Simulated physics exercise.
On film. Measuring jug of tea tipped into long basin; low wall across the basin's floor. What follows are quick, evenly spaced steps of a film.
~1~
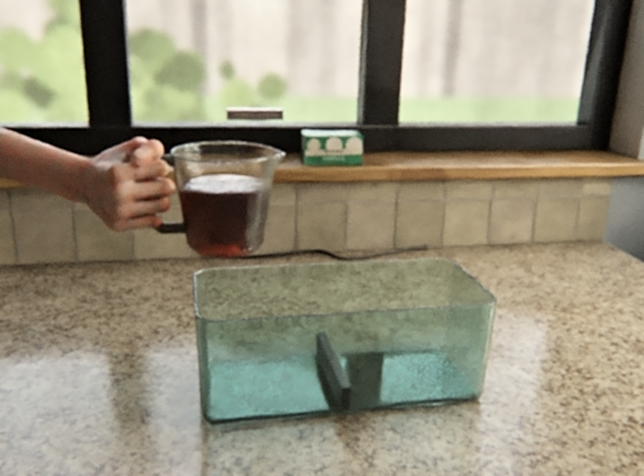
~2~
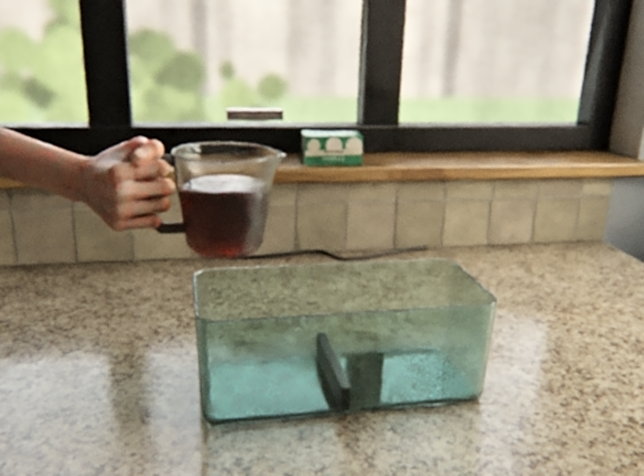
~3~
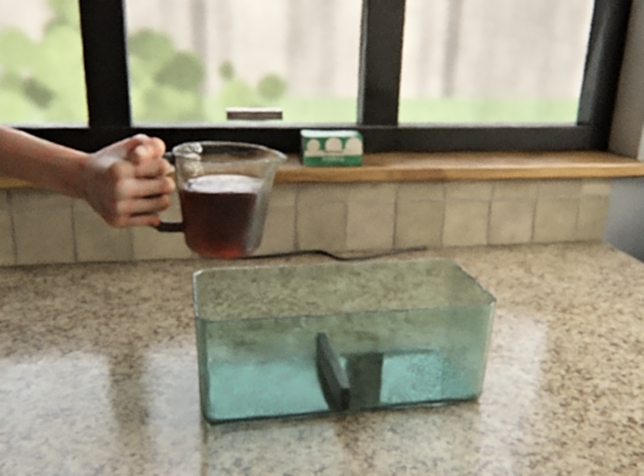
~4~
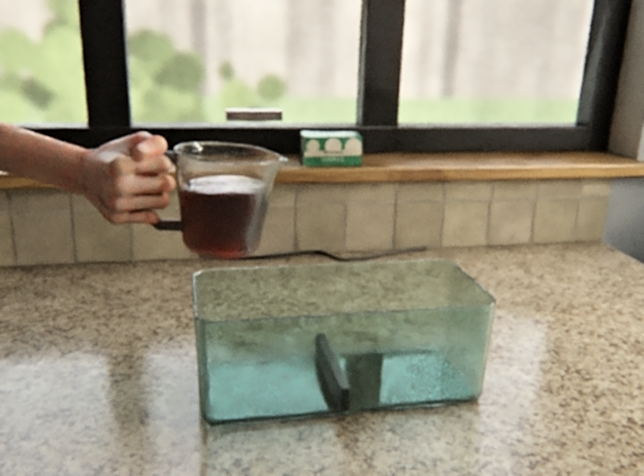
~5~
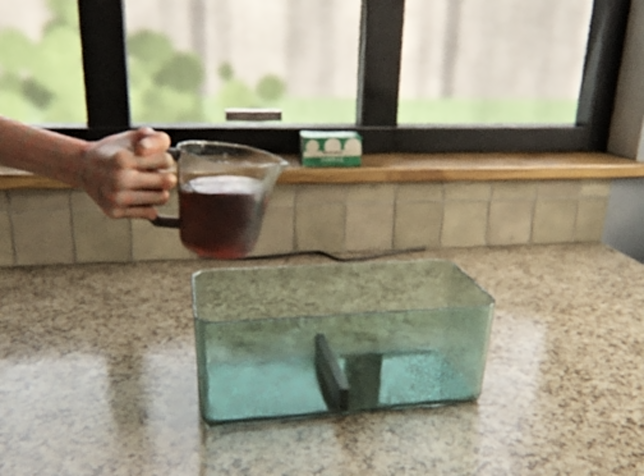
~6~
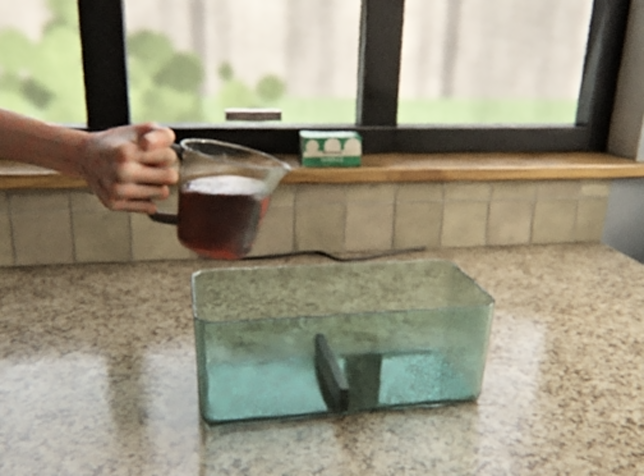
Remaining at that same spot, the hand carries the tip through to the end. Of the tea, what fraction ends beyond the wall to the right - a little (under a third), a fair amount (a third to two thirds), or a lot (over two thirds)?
A fair amount, a third to two thirds.
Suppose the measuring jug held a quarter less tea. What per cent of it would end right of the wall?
It works out near 30 percent.
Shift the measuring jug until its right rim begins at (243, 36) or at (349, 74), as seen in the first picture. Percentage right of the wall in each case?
Roughly 15 in a hundred the first time and 85 in a hundred the second.
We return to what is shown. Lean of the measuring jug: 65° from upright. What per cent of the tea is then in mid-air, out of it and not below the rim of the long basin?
Around 10 in a hundred, more or less.
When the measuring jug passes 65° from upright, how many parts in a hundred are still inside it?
Near 85 percent is still in there.
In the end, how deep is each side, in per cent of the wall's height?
Left side roughly 30, right side roughly 30.
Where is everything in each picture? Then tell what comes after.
It leans 0°; its right rim is at (285, 153); the tea meets the walls at (181, 184) and (267, 182); the long basin's rim runs from (195, 295) to (474, 280); the wall's top is at (332, 358), in the first frame.
It leans 1°; its right rim is at (285, 154); the tea meets the walls at (180, 184) and (267, 183), in the second frame.
It leans 2°; its right rim is at (286, 155); the tea meets the walls at (181, 184) and (267, 183), in the third frame.
It leans 5°; its right rim is at (288, 159); the tea meets the walls at (181, 186) and (267, 185), in the fourth frame.
It leans 8°; its right rim is at (289, 163); the tea meets the walls at (181, 185) and (268, 185), in the fifth frame.
It leans 12°; its right rim is at (291, 168); the tea meets the walls at (182, 186) and (270, 185), in the sixth frame.
A moment on, the tilt is 65° and 85 per cent is still to pour, 3 is left of the wall and 1 right of it.
Next, the tilt is 101° and 16 per cent is still to pour, 27 is left of the wall and 47 right of it.
Then the tilt is 113° and 0 per cent is still to pour, 48 is left of the wall and 51 right of it.
Later the tilt is 113° and 0 per cent is still to pour, 48 is left of the wall and 52 right of it.
At rest 48 per cent lies left of the wall, 52 right of it and 1 outside.
